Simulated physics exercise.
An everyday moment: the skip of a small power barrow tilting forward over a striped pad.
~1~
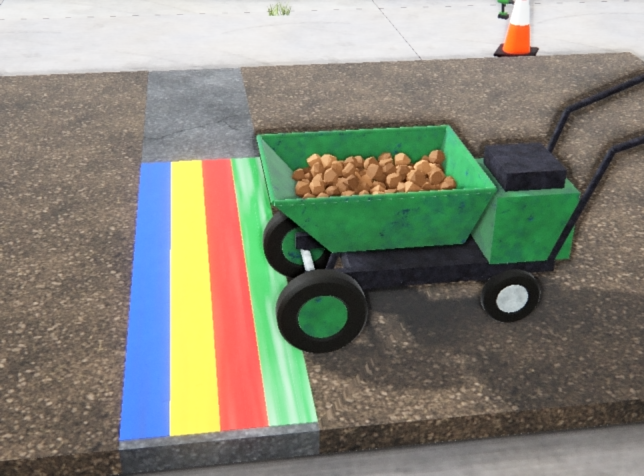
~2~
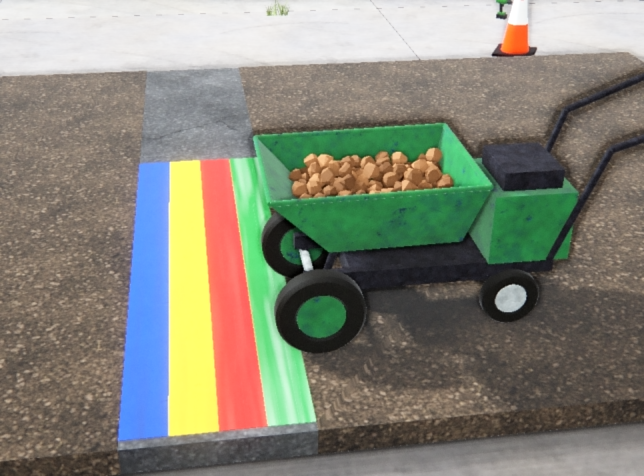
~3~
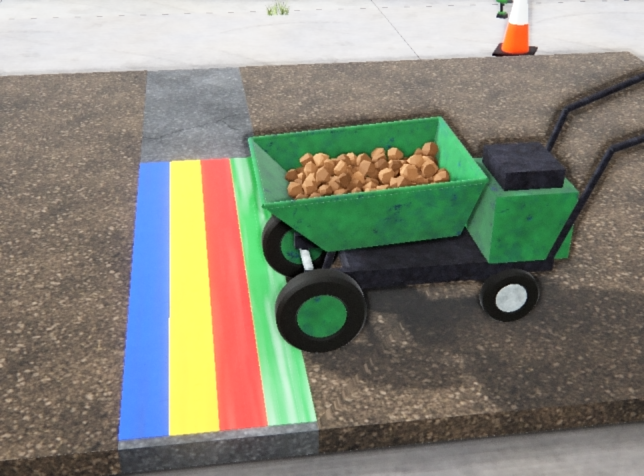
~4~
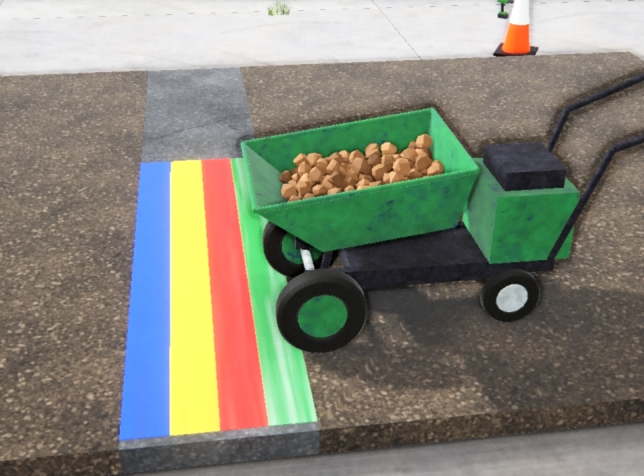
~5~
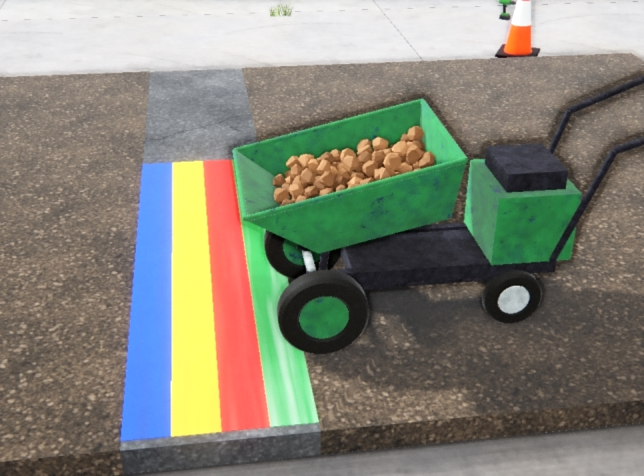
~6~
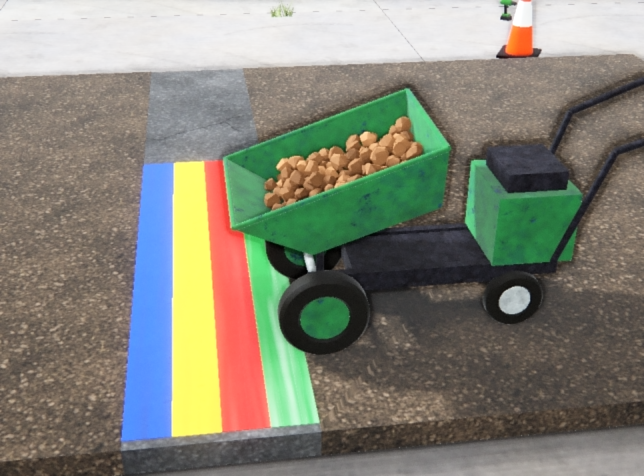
Green skip of a small power barrow, loaded with brown clods, tilting gradually forward to the left above a colourful striped pad.
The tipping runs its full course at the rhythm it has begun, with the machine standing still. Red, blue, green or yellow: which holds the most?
The heap favours the blue strip.
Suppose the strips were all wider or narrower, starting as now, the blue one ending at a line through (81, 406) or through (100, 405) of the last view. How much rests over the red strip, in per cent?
Near 0 % and 0 %.
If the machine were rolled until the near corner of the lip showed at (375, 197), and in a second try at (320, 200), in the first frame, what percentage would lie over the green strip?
The first gives 10 %, the second 0 %.
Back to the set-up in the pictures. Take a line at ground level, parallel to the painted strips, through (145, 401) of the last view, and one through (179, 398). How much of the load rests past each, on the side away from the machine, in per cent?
Near 60 % and 80 %.
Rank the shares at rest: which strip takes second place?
In second place: That yellow strip.
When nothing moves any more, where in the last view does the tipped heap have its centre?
Close to (135, 319).
Shortly afterwards, skip tipped steeply; the whole lot in the skip.
Next, skip tipped steeply; near two thirds in the skip; only a few over the yellow strip; near a quarter over the blue strip; only a few falling; only a few off the paint.
Some moments later, skip tipped right over; a little in the skip; a little over the yellow strip; near a third over the blue strip; near a third off the paint.
In the end, skip tipped right over; a little in the skip; none at all over the green strip; none at all over the red strip; a little over the yellow strip; near a third over the blue strip; near a third off the paint.
